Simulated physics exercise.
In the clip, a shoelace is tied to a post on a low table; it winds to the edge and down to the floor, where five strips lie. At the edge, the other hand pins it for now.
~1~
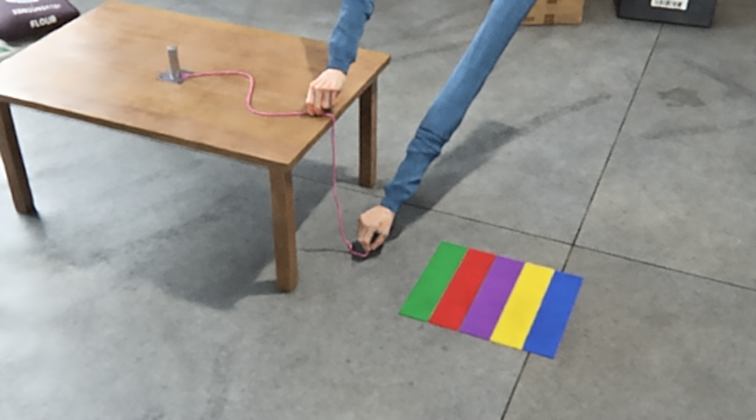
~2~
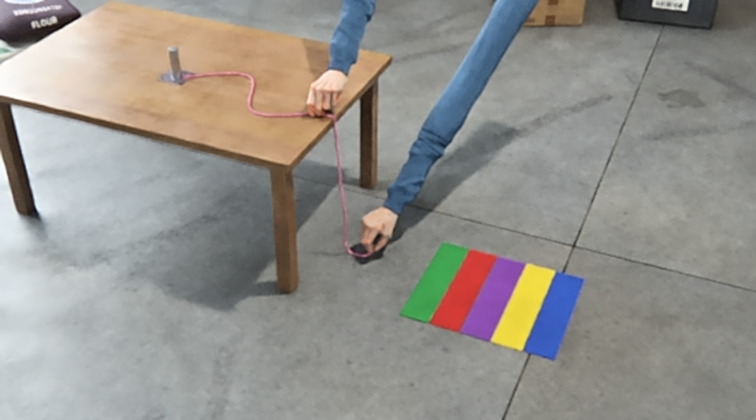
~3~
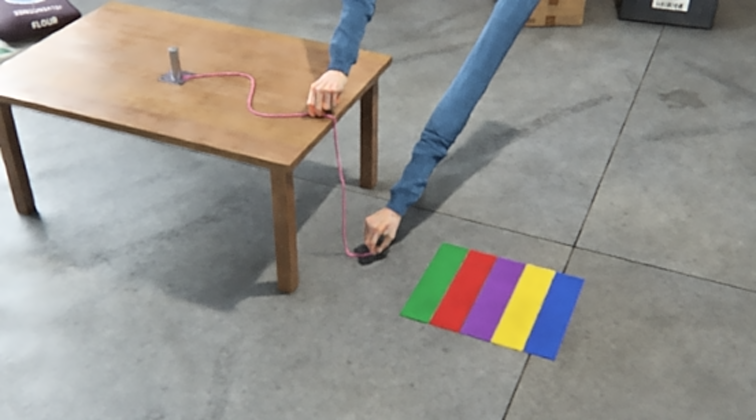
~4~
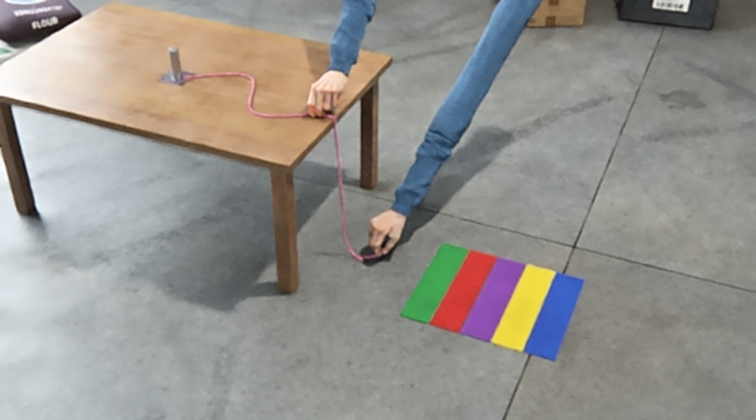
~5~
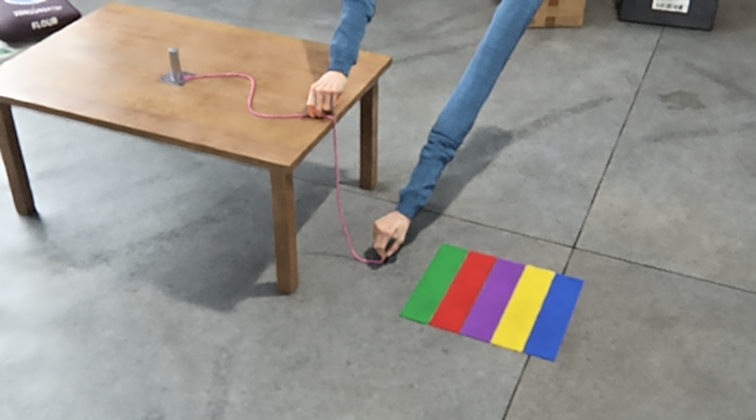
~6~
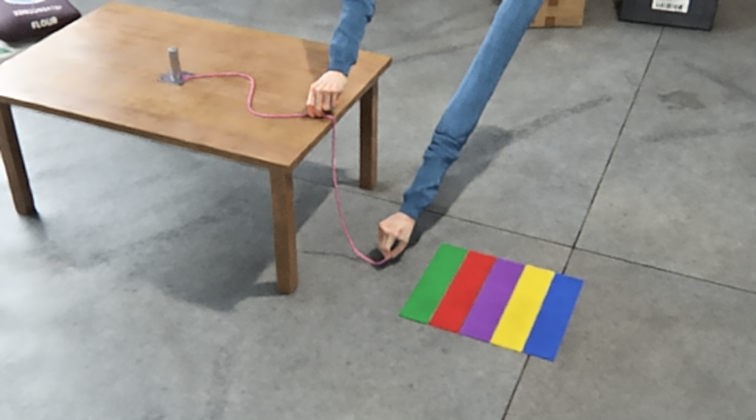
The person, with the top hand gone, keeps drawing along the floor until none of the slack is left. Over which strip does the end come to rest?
Over the yellow strip.
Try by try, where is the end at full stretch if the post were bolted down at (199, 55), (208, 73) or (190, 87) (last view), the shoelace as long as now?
In order, it comes out close to (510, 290), (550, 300) and (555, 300).
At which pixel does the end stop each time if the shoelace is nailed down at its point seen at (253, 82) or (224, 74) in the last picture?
Roughly (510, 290) and (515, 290).
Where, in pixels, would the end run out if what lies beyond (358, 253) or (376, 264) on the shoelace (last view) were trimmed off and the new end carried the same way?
For the first cut it's about (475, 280), and for the second about (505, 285).
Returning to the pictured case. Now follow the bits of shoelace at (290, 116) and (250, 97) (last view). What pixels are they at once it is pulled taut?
The first ends at (341, 125) and the second at (278, 103).
Soon after, end near (477, 279); over red.
After that, end near (509, 288); over purple.
At the stop, end near (527, 293); over yellow. Over yellow.
